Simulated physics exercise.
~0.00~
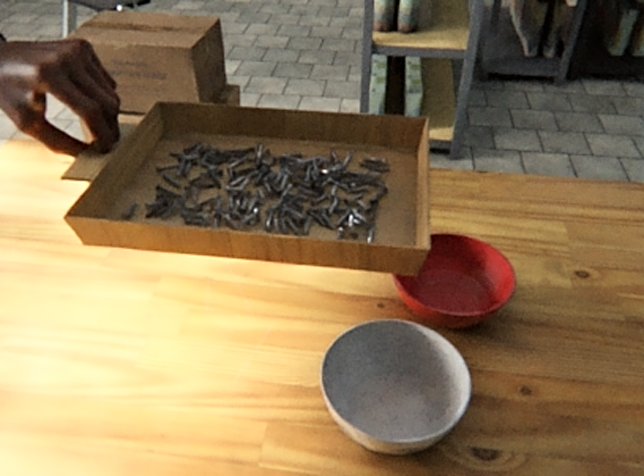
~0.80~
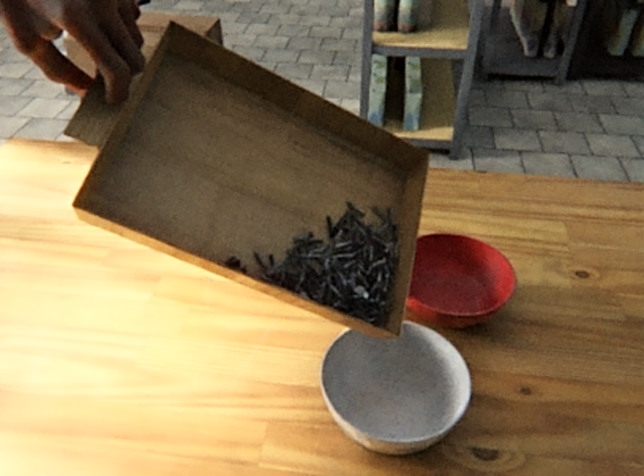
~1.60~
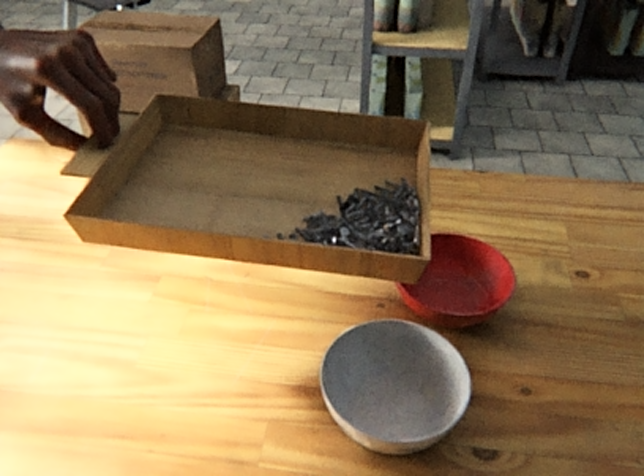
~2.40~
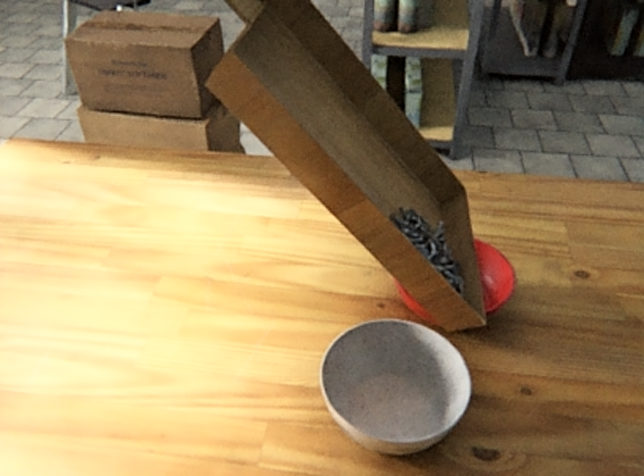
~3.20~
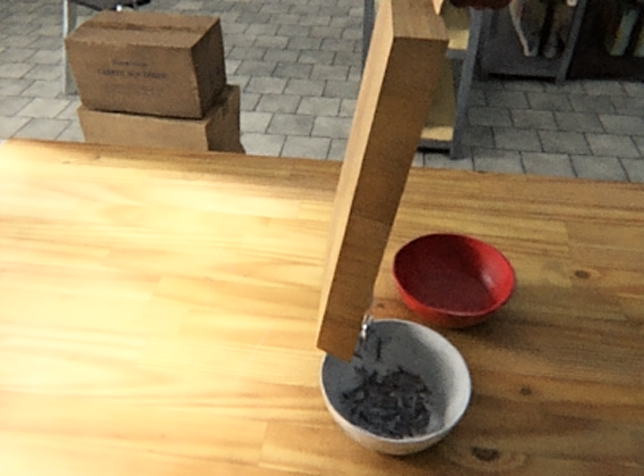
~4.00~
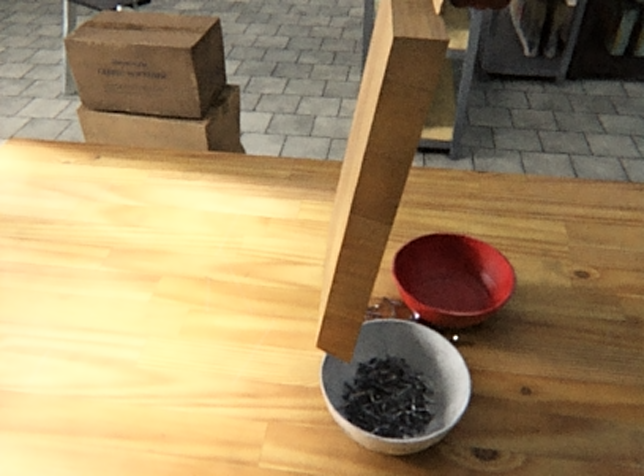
A wooden tray tilts, levels, then tips steeply, pouring dark screws mostly into the white bowl.
